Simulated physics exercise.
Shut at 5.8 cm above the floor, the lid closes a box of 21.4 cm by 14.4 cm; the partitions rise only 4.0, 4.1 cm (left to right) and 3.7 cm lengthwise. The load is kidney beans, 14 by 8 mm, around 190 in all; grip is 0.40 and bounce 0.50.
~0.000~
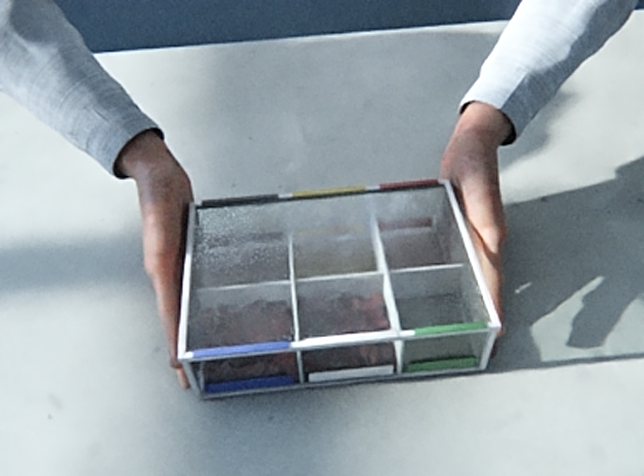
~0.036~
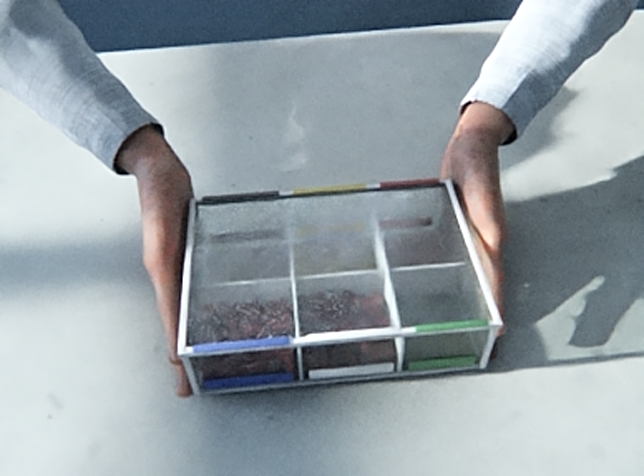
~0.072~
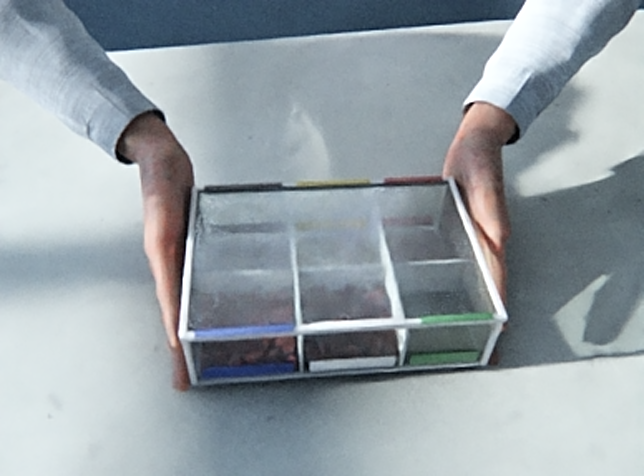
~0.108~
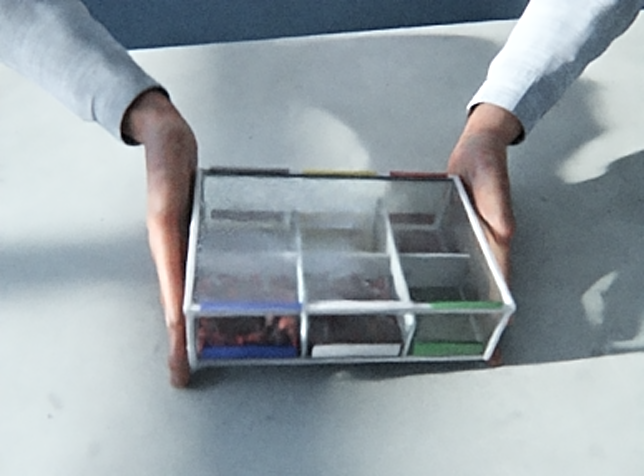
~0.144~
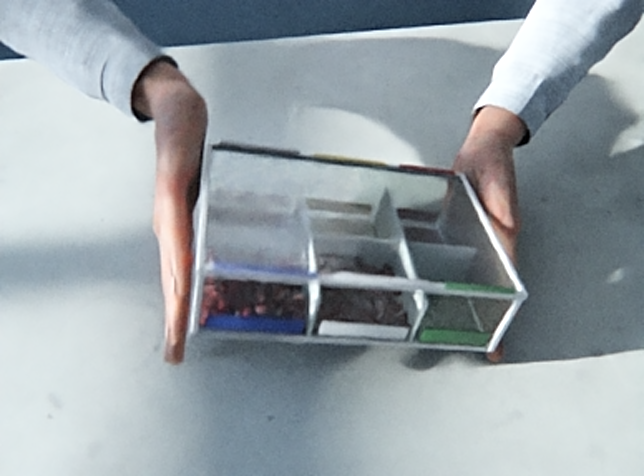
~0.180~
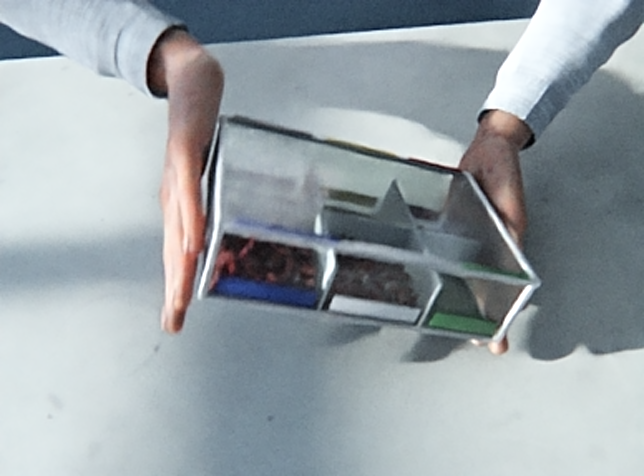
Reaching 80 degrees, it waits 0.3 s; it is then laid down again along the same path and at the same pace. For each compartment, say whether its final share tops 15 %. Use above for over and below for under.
Verdicts: Red above, blue above, green below, yellow below, white above, black below.
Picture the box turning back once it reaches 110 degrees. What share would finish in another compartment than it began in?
About 60 per cent.
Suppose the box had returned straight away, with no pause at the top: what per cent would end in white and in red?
White 40; red 15.
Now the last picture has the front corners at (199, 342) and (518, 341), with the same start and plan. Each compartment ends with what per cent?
Final shares: Red 0%, blue 35%, green 5%, yellow 0%, white 55%, black 0%.
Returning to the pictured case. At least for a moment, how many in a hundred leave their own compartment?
Estimate: Near 45 %.
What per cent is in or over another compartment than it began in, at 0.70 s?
Roughly 35 in a hundred.
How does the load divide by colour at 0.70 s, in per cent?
You'd see red at 10, blue at 30, green at 5, yellow at 10, white at 40 and black at 0 per cent.
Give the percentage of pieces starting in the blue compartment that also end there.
Around 60 percent stays put.
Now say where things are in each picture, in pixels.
Box tilt 0 degrees, front corners at (185, 355) and (493, 324); blue 50 %, white 50 %, in the first frame.
Box tilt 1 degrees, front corners at (185, 350) and (495, 322), in the second frame.
Box tilt 4 degrees, front corners at (186, 335) and (499, 316), lowest corner right back, in the third frame.
Box tilt 10 degrees, front corners at (191, 307) and (508, 306), lowest corner right back, in the fourth frame.
Box tilt 17 degrees, front corners at (204, 267) and (520, 293), lowest corner right back, in the fifth frame.
Box tilt 24 degrees, front corners at (224, 222) and (532, 281), lowest corner right back; blue 50 %, white 50 %. Its pace works out near 200 degrees a second, in the sixth frame.
After 0.70 s, tilt 80 degrees; red 10 %, blue 30 %, green 5 %, yellow 10 %, white 40 %.
Then, at 1.05 s, tilt 46 degrees; red 30 %, blue 30 %, green 5 %, yellow 5 %, white 30 %.
After 1.49 s, tilt 0 degrees; red 35 %, blue 25 %, green 5 %, yellow 5 %, white 30 %.
In the end, at 1.8 s, red 35 %, blue 25 %, green 5 %, yellow 5 %, white 30 %, black 0 %.
